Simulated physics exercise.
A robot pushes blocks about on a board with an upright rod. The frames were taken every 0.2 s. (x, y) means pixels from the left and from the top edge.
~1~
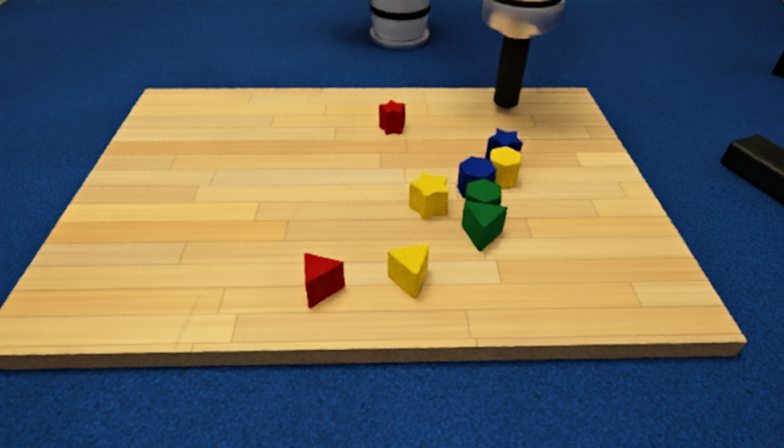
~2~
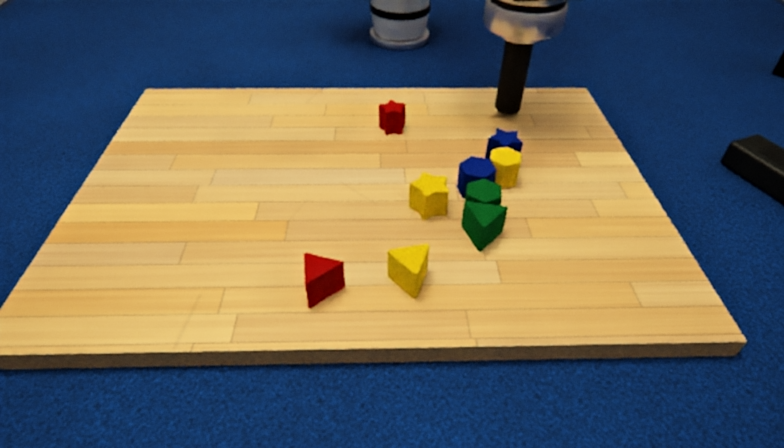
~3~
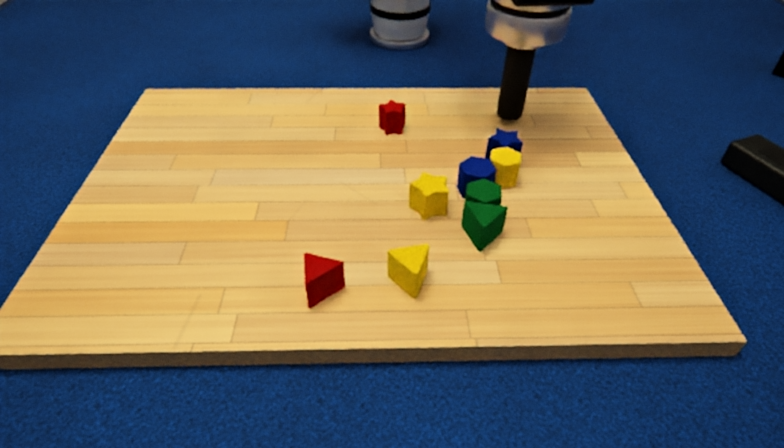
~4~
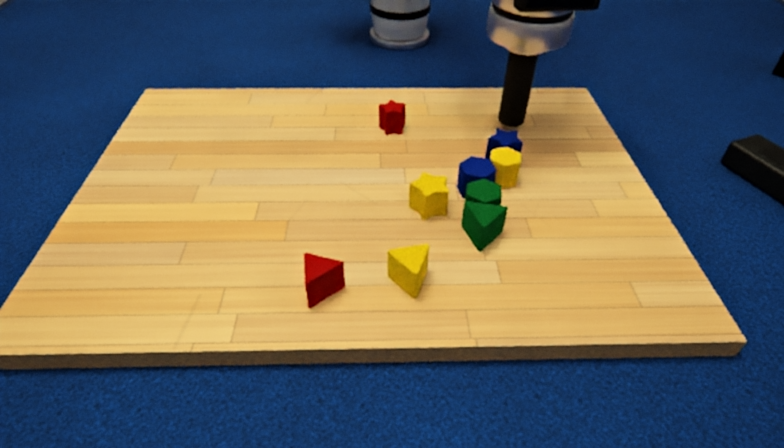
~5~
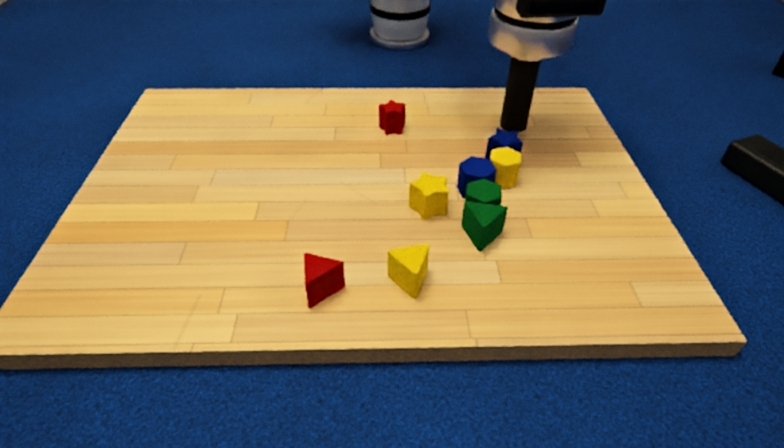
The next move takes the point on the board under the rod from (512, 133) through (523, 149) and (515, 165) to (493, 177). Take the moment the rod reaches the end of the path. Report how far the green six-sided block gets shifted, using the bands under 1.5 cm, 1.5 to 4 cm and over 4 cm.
It goes under 1.5 cm.
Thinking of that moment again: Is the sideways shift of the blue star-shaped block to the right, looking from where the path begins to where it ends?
It seems so.
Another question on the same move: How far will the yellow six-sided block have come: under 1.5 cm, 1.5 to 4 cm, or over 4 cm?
It goes a little way, 1.5 to 4 cm.
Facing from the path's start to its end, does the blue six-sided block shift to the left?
The answer is no.
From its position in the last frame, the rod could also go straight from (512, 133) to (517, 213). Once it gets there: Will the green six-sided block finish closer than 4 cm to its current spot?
No.
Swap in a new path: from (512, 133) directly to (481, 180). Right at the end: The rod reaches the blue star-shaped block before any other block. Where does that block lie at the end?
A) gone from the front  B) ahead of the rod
That would be B.
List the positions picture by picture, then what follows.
The first frame shows lower end of the rod at (506, 102), tops of blocks, blue six-sided block at (478, 166), green six-sided block at (484, 190), yellow six-sided block at (506, 156), blue star-shaped block at (506, 137).
The second frame shows rod at (507, 108), blocks as before.
The third frame shows rod at (509, 114), blocks as before.
The fourth frame shows rod at (511, 120), blocks as before.
The fifth frame shows rod at (513, 126), blue six-sided block at (478, 166), green six-sided block at (484, 190), yellow six-sided block at (506, 156), blue star-shaped block at (506, 137).
What follows on the original path. One third of the way, rod at (525, 143); nothing pushed yet.
Two thirds of the way, rod at (516, 158); blue six-sided block at (472, 168); yellow six-sided block at (502, 162), turned 35° anticlockwise; blue star-shaped block at (490, 143), turned 60° clockwise.
At the end, rod at (494, 170); blue six-sided block at (464, 171), turned 10° clockwise; green six-sided block not moved; yellow six-sided block at (498, 171), turned 35° anticlockwise; blue star-shaped block at (472, 145), turned 110° clockwise.
